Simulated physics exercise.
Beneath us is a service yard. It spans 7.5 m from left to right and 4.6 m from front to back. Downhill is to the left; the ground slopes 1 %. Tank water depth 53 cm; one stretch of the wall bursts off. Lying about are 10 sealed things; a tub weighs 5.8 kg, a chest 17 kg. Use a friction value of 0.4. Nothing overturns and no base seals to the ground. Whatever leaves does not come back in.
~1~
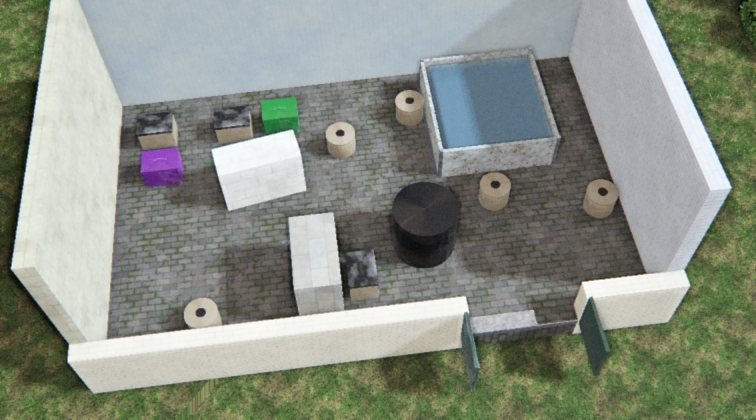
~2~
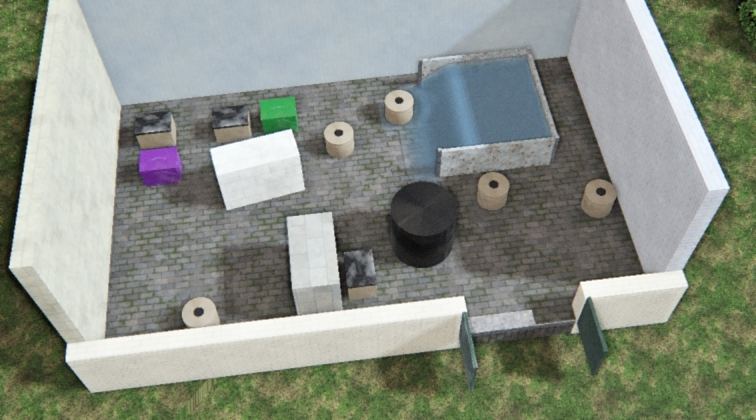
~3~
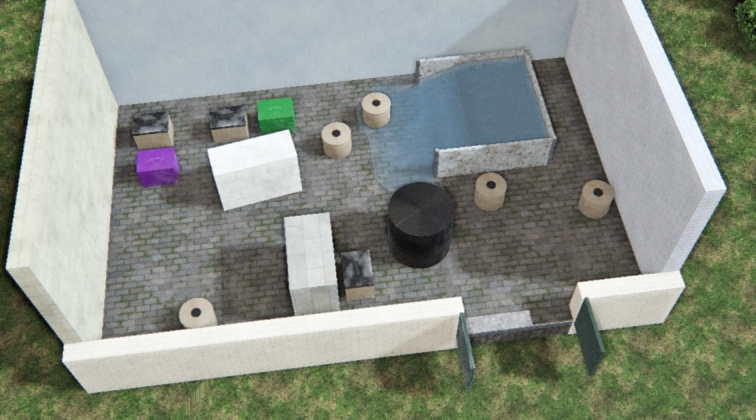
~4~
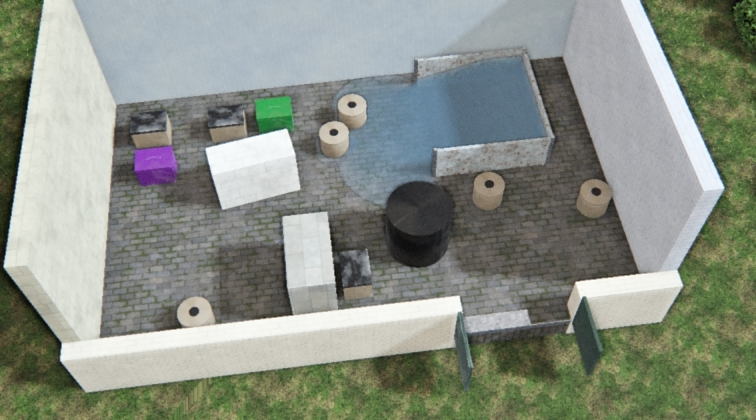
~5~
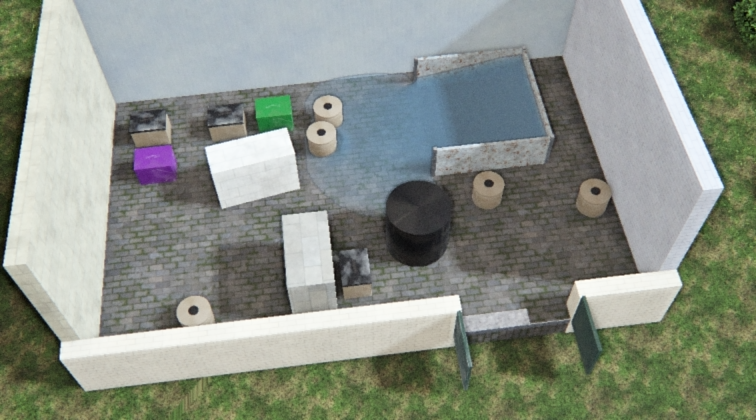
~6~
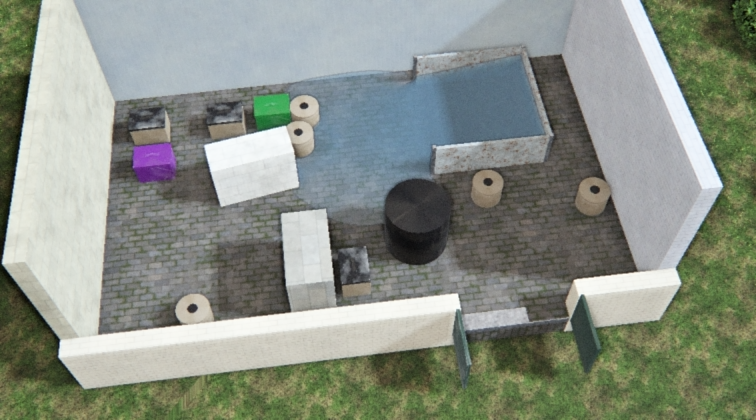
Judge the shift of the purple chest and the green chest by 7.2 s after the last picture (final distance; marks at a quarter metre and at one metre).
First the purple chest: It is displaced a long way; then the green chest: It is displaced a long way.
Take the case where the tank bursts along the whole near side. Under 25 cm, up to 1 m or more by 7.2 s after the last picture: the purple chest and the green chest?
Purple chest: Roughly where it was; green chest: Roughly where it was.
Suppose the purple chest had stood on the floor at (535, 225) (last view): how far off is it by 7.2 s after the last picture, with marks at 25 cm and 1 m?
What happens is that it keeps still.
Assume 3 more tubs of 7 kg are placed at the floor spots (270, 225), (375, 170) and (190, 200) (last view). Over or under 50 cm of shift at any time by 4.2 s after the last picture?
In sequence: Goes beyond; goes beyond; stays within.
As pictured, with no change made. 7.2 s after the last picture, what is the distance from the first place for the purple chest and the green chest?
Roughly 200 cm and 150 cm.
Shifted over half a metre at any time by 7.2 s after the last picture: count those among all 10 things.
The tally stands at 7.
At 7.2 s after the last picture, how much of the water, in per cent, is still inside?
100 %.
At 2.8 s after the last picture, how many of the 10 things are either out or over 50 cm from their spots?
At that time I count 6.
Then, 0.9 s after the last picture the purple chest is near (146, 156), 0.1 m from its start, aground; the green chest is near (236, 102), 0.6 m from its start, aground; 0 of 10 are out; 1 afloat.
Then, 2.8 s after the last picture the purple chest is near (131, 228), 1.3 m from its start, afloat; the green chest is near (189, 86), 1.4 m from its start, afloat; 0 of 10 are out; 7 afloat.
Then, 4.8 s after the last picture the purple chest is near (206, 278), 2.4 m from its start, afloat; the green chest is near (200, 108), 1.1 m from its start, afloat; 0 of 10 are out; 7 afloat.
Then, 7.2 s after the last picture the purple chest is near (270, 213), 2.2 m from its start, afloat; the green chest is near (175, 155), 1.7 m from its start, afloat; 0 of 10 are out; 7 afloat.
